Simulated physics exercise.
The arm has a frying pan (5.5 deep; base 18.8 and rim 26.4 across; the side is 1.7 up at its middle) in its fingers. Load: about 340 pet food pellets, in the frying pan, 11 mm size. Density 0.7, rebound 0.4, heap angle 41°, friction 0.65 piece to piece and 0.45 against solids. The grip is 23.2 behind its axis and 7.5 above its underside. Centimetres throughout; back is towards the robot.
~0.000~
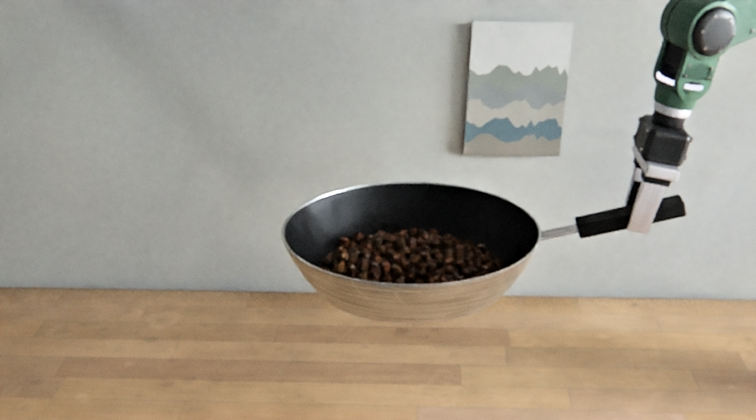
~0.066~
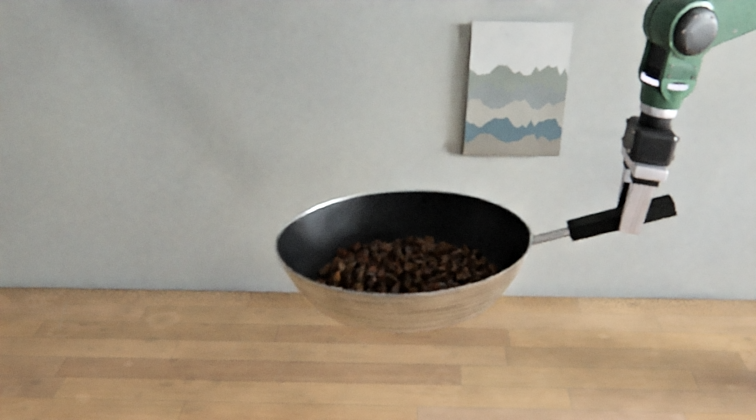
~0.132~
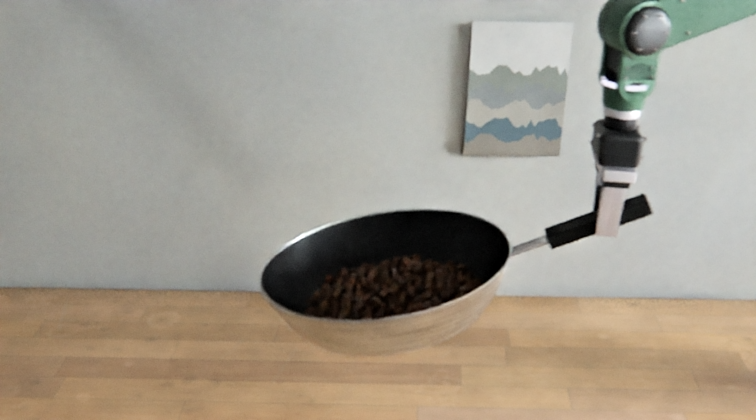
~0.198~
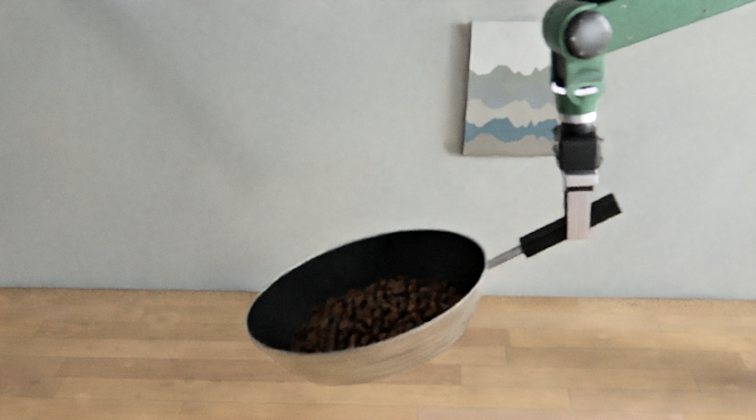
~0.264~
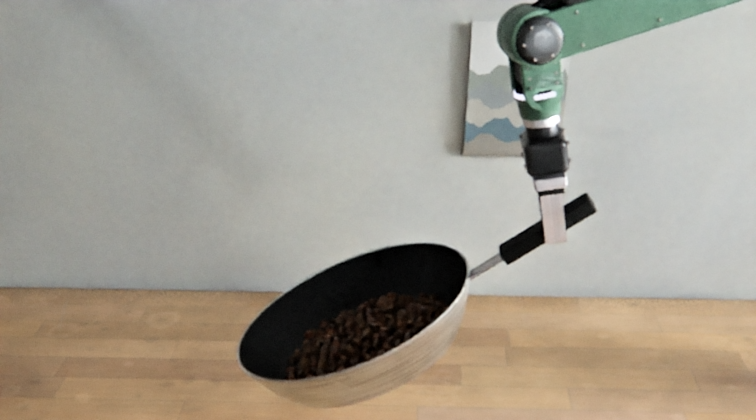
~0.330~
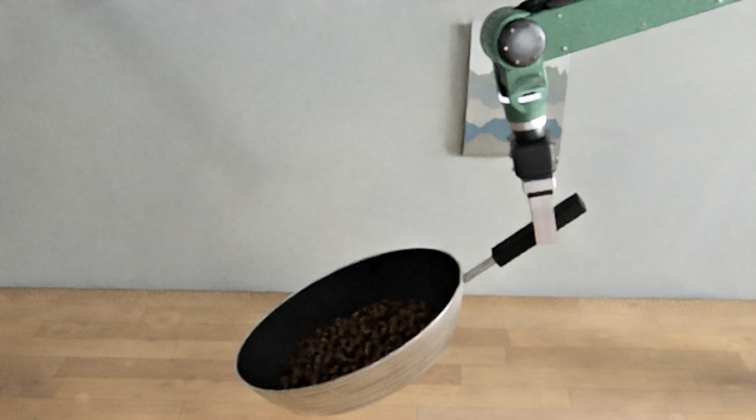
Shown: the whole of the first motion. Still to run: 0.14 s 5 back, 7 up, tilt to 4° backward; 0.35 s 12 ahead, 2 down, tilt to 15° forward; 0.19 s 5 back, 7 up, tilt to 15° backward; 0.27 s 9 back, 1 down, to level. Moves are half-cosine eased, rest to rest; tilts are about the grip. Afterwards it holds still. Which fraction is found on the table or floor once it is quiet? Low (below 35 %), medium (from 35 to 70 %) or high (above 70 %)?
On the table or floor the share is medium, from 35 to 70 %.
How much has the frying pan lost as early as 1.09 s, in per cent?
Some 45 per cent.
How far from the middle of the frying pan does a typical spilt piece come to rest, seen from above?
Roughly 12 cm.
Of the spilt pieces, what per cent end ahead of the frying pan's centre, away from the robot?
Some 40 per cent.
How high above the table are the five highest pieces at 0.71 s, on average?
Some 51 cm.
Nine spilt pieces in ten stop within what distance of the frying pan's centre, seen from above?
About 30 cm.
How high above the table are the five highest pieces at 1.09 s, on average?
About 64 cm.
By 0.71 s, tilted 11° forward, highest piece 52 above the table; 27 in the frying pan, 314 in flight or on a rim.
By 1.09 s, tilted 12° backward, highest piece 67 above the table; 192 in the frying pan, 103 on the table or floor, 46 in flight or on a rim.
By 1.48 s, level, highest piece 41 above the table; 170 in the frying pan, 131 on the table or floor, 40 in flight or on a rim.
By 2.53 s, level, highest piece 34 above the table; 171 on the table or floor, 170 in the frying pan.
Final count, 171 on the table or floor, 170 in the frying pan. That is 50 % on the table or floor.
